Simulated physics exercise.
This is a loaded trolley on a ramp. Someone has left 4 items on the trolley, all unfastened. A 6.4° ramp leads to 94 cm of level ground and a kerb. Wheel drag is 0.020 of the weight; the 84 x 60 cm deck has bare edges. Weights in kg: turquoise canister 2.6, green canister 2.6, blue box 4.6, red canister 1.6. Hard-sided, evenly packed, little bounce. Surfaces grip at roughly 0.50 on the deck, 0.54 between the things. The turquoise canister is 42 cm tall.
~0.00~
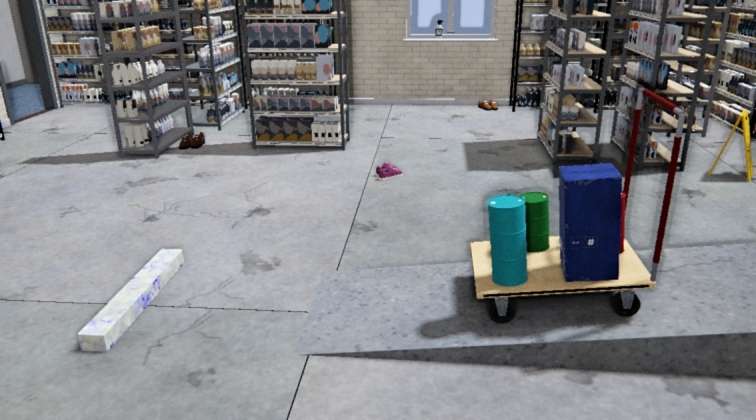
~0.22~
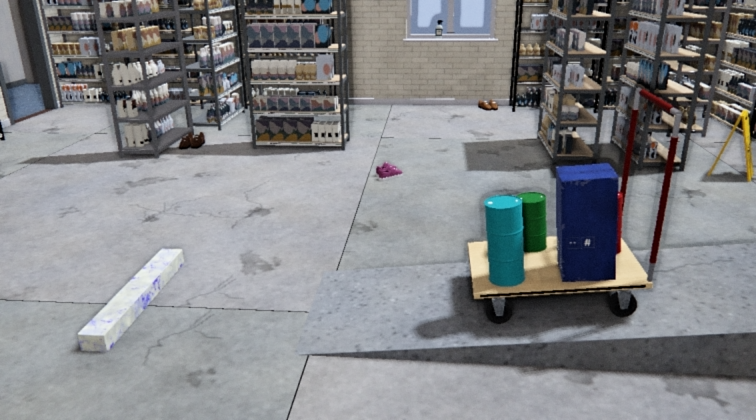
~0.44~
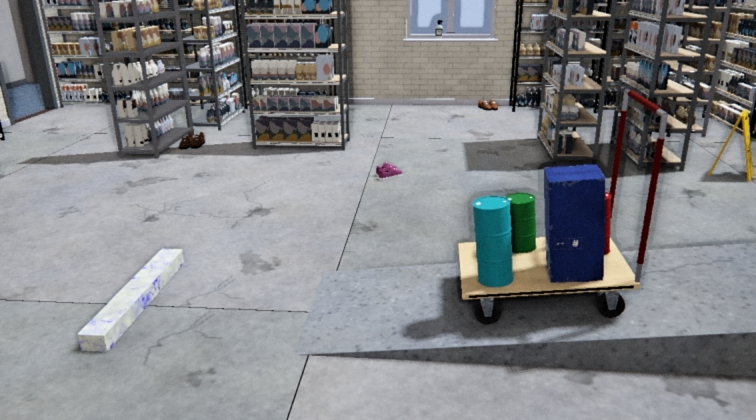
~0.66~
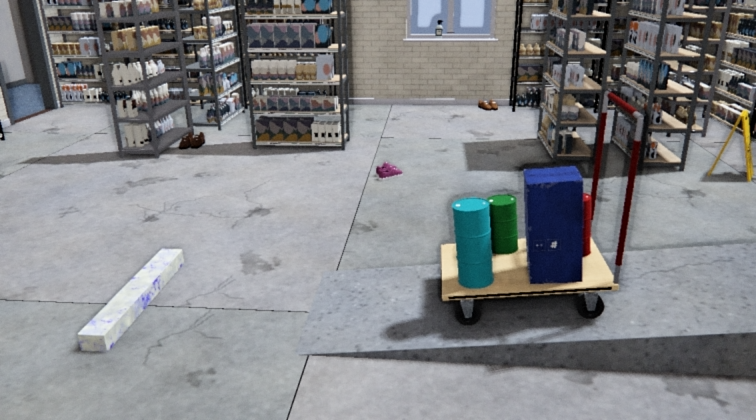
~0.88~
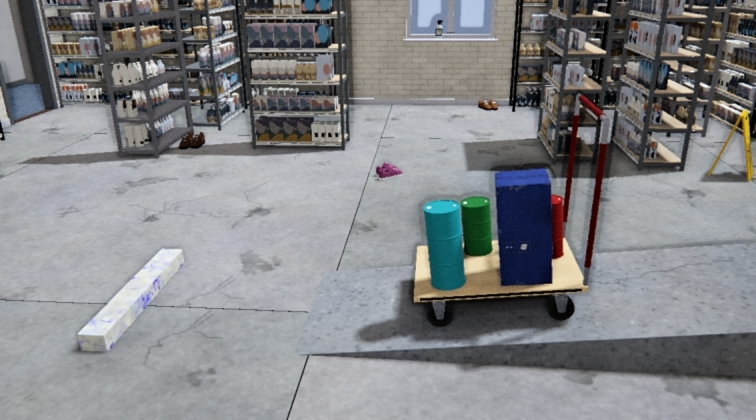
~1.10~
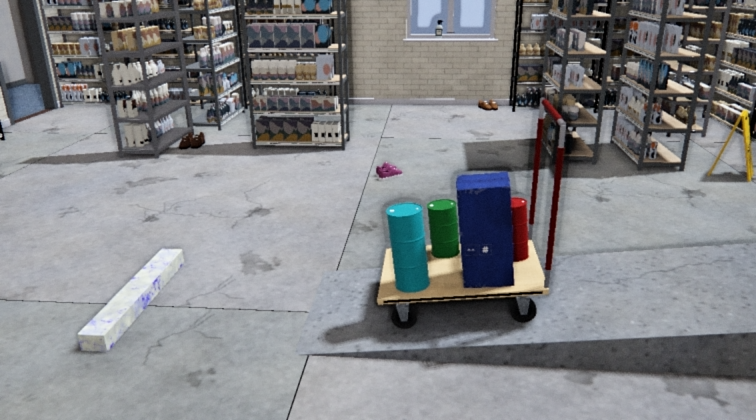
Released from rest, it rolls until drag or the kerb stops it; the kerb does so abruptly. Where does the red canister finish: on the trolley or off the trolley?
The red canister is still aboard.
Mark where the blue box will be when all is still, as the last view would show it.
At about (189, 241).
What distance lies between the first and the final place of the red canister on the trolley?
About 36 cm.
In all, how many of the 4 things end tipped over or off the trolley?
In all, 2.
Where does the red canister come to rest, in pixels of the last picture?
Around (201, 259).
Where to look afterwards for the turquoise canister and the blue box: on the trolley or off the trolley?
The turquoise canister ends off the trolley; the blue box ends on the trolley.
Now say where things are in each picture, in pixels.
In the first frame, 188 cm left to run; turquoise canister (508, 241).
In the second frame, 187 cm left to run; blue box (586, 223); turquoise canister (505, 241).
In the third frame, 181 cm left to run; green canister (521, 223); blue box (573, 224).
In the fourth frame, 172 cm left to run; turquoise canister (473, 243); green canister (503, 224).
In the fifth frame, 158 cm left to run; blue box (523, 228); turquoise canister (445, 245).
In the sixth frame, 139 cm left to run; red canister (515, 230); green canister (444, 229).
By 2.00 s, 24 cm left to run.
By 2.30 s, trolley at the kerb; red canister rocked 8° off its seat near (240, 242); turquoise canister rocked 6° off its seat; blue box 12 cm from its spot.
By 2.60 s, trolley at the kerb; turquoise canister now off the trolley; red canister rocked 73° off its seat near (209, 249); blue box rocked 7° off its seat.
When it is over (3.6 s), off the trolley, turquoise canister; lying over on the trolley, red canister; not toppled but over 10 cm from the start, green canister and blue box. End places, in pixels of the last picture, red canister near (201, 259).
